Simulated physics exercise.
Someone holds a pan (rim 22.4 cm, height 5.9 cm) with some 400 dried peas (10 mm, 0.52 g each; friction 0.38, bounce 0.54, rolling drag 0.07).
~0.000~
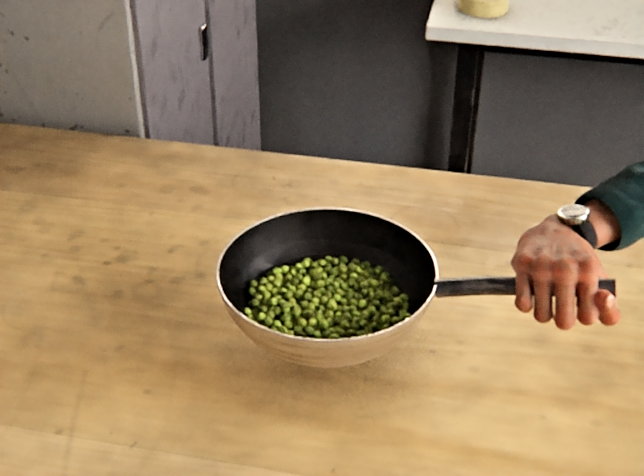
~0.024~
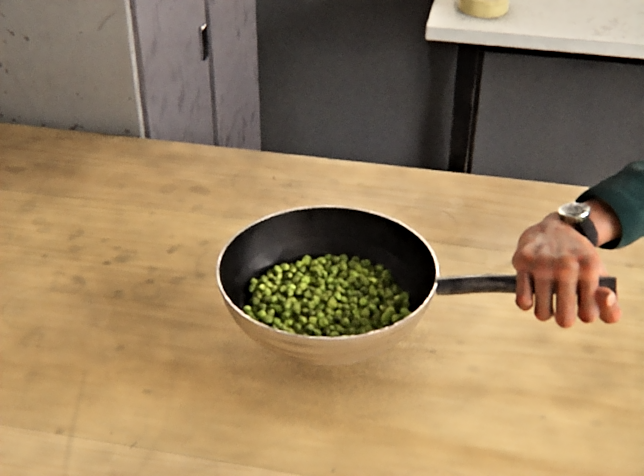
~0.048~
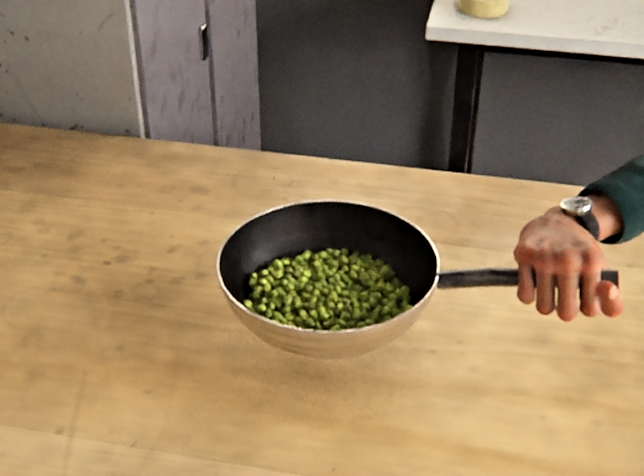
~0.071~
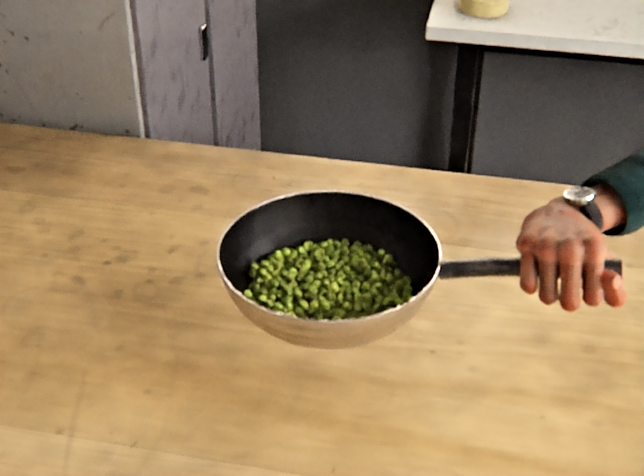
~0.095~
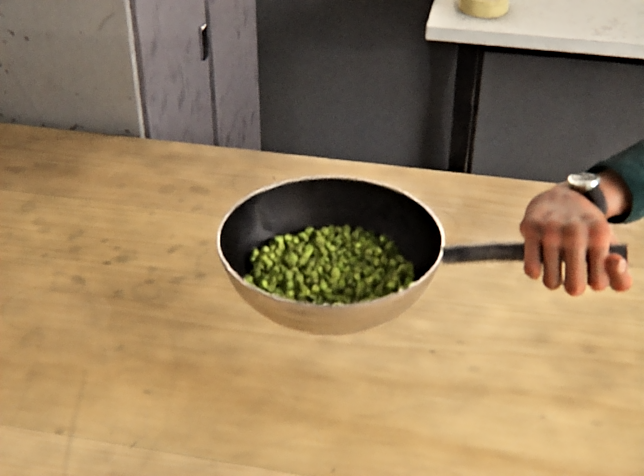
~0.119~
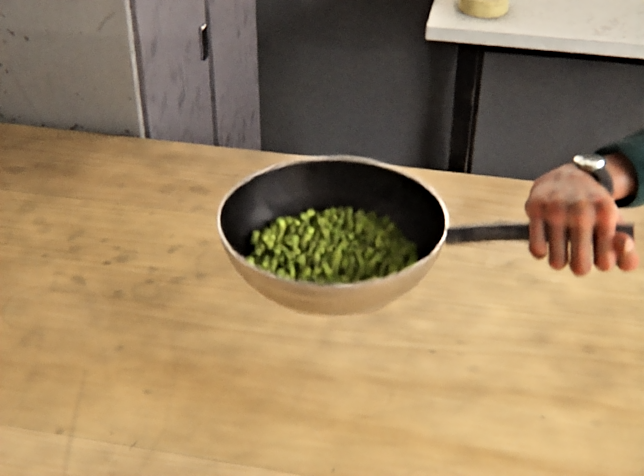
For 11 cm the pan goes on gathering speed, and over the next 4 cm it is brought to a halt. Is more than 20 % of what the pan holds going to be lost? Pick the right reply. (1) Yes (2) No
(2) No.
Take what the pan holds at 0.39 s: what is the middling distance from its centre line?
6.0 centimetres, about.
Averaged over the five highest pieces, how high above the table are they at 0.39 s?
They're roughly 24 cm up.
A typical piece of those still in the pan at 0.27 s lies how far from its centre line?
It comes to around 5.5 cm.
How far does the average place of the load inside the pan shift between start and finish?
I'd put it at about 1.5 cm.
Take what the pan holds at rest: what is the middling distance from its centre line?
It is around 6.0 cm.
After 0.27 s, pan 100 %; middle of the pieces not yet landed near (350, 137).
After 0.39 s, pan 100 %; middle of the pieces not yet landed near (362, 177).
After 0.51 s, pan 100 %; middle of the pieces not yet landed near (356, 186).
After 0.62 s, pan 100 %; middle of the pieces not yet landed near (356, 186).
In the end, at 0.9 s, pan 100 %.
